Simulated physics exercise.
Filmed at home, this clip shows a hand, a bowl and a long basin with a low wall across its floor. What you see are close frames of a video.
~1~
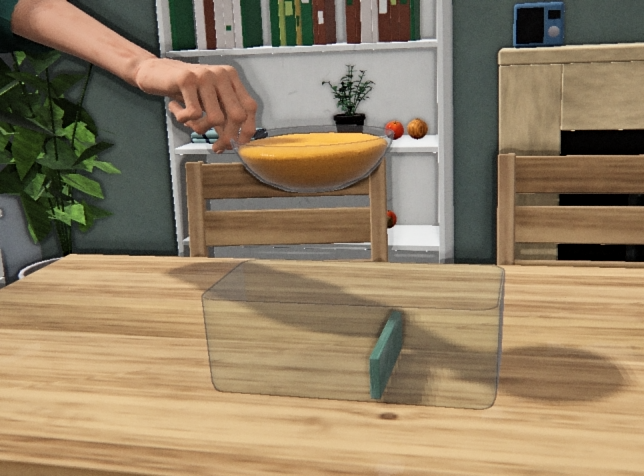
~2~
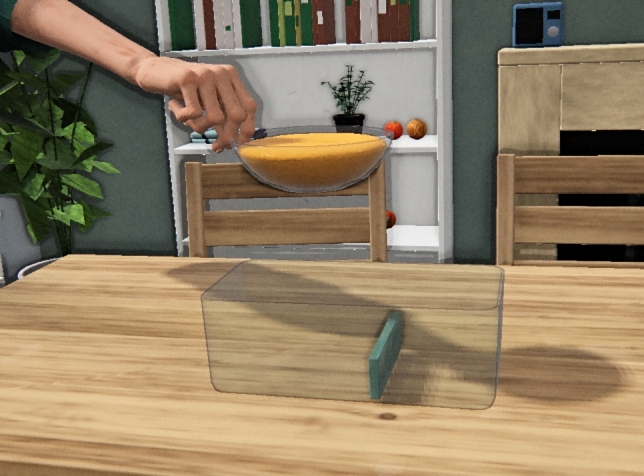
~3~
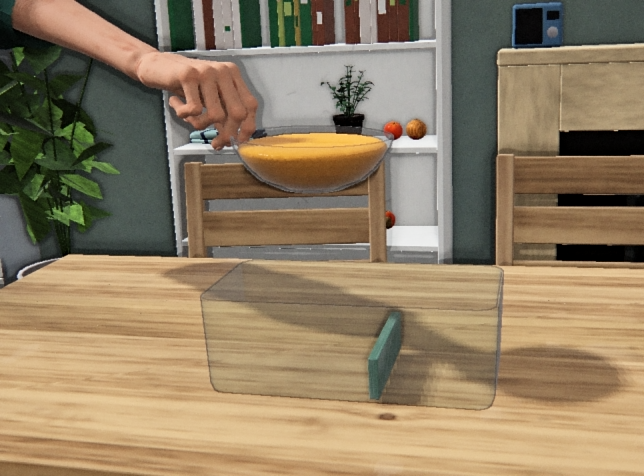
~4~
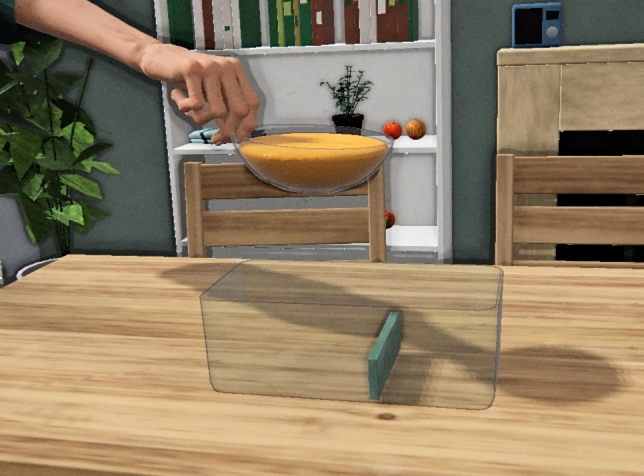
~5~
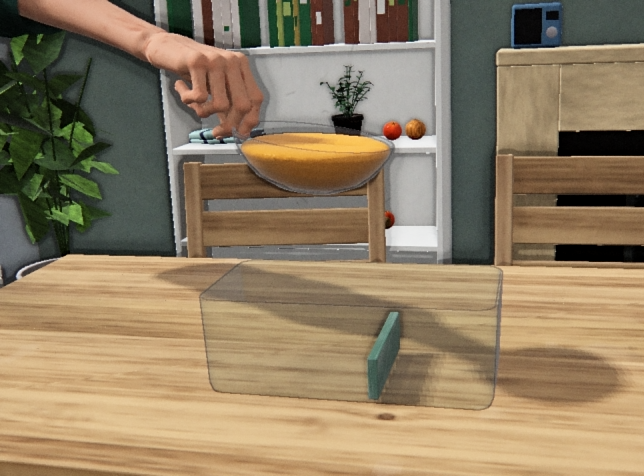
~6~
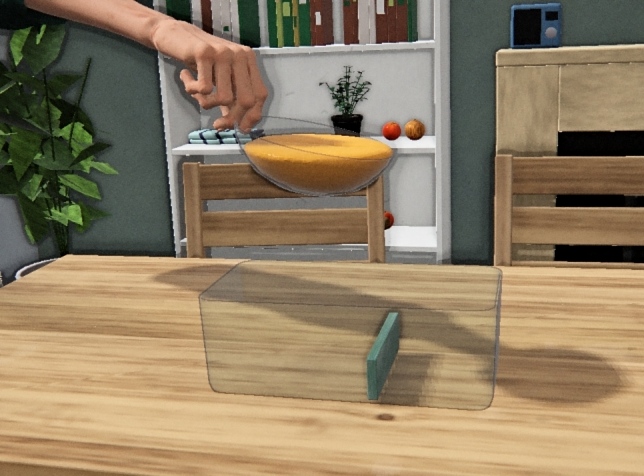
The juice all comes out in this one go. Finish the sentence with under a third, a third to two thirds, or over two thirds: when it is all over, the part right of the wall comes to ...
When it is all over, the part right of the wall comes to over two thirds.
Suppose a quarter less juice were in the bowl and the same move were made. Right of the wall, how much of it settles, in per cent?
Some 90 parts in a hundred.
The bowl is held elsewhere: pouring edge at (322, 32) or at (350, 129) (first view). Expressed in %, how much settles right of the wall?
First try: About 70 %; second try: About 75 %.
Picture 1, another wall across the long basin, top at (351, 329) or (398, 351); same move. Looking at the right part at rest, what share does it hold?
First try 95 per cent, second try 60 per cent.
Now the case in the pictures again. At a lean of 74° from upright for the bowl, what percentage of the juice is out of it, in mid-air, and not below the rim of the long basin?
It works out to about 30 percent.
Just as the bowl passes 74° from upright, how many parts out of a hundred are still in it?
Near 10 percent is still in there.
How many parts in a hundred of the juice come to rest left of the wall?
Around 10 %.
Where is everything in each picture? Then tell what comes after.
Tilt 0°; pouring edge (392, 136); surface from (243, 144) to (388, 142); the long basin's rim runs from (223, 279) to (502, 288); the wall's top is at (386, 335), in the first frame.
Tilt 1°; pouring edge (392, 137); surface from (243, 144) to (388, 143), in the second frame.
Tilt 2°; pouring edge (392, 140); surface from (243, 143) to (388, 145), in the third frame.
Tilt 5°; pouring edge (392, 144); surface from (244, 141) to (389, 146), in the fourth frame.
Tilt 9°; pouring edge (393, 150); surface from (246, 141) to (391, 148), in the fifth frame.
Tilt 14°; pouring edge (393, 158); surface from (249, 141) to (390, 152); 2 per cent is over the edge, in the sixth frame.
A moment on, the bowl is tipped part way and 10 per cent is still to pour, 0 is left of the wall and 58 right of it.
Next, the bowl is tipped right over and 0 per cent is still to pour, 12 is left of the wall and 87 right of it.
Then the bowl is tipped right over and 0 per cent is still to pour, 12 is left of the wall and 86 right of it.
Later the bowl is tipped right over and 0 per cent is still to pour, 12 is left of the wall and 86 right of it.
In the end 12 per cent lies left of the wall, 86 right of it and 1 outside.
